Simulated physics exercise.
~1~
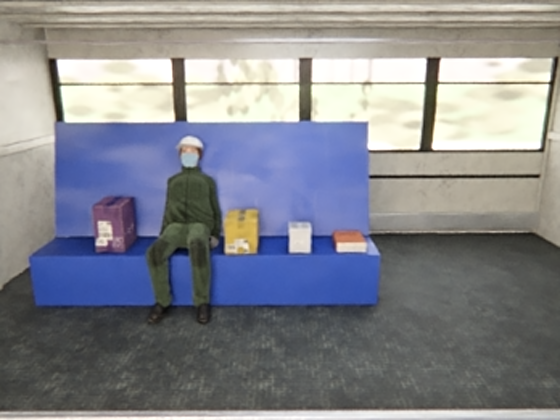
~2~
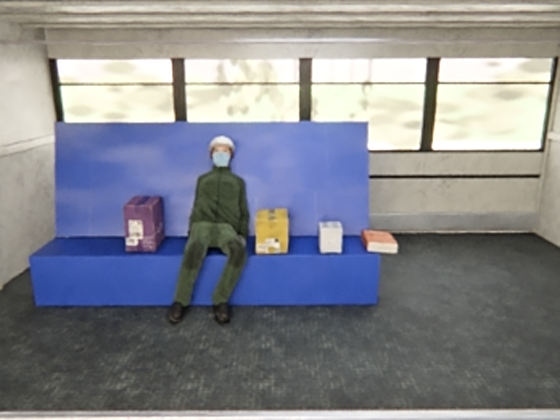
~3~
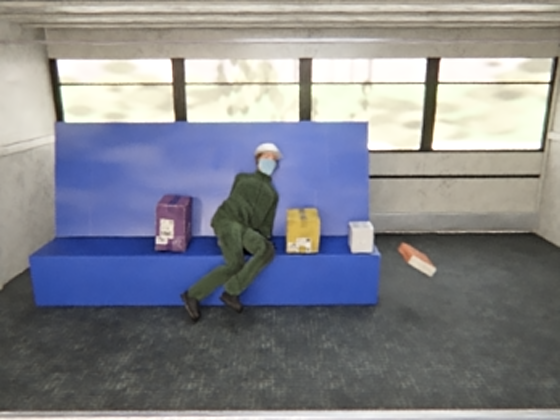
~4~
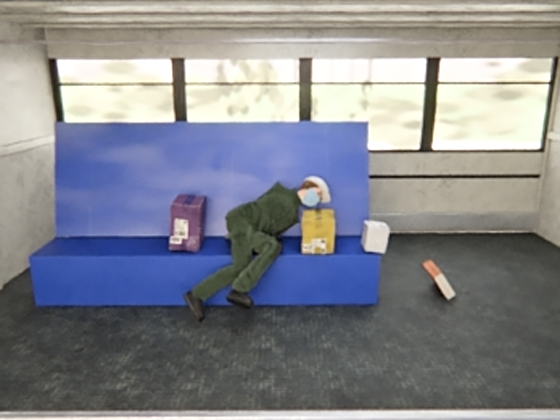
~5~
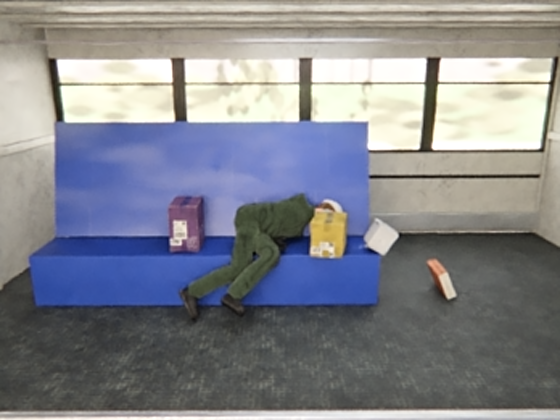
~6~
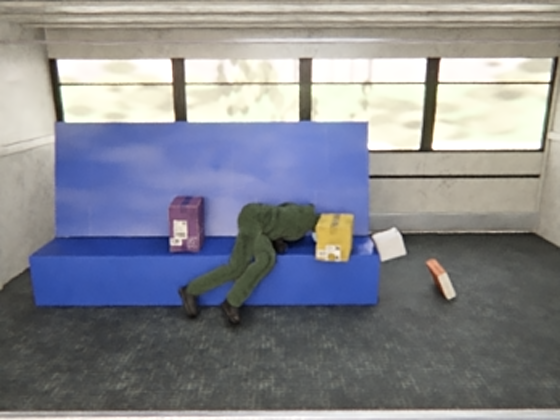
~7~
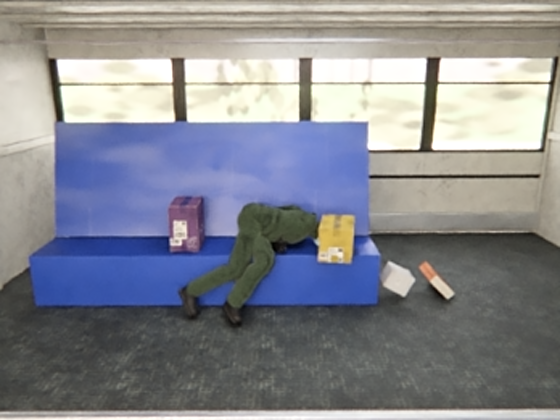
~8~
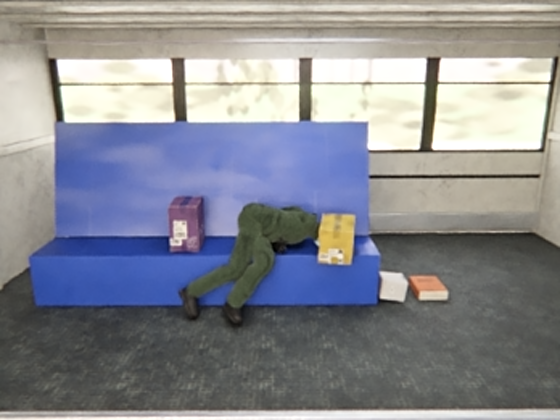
Masked dozing figure sliding right and slumping across blue bench, orange and white items tumbling off, yellow and purple boxes staying on.
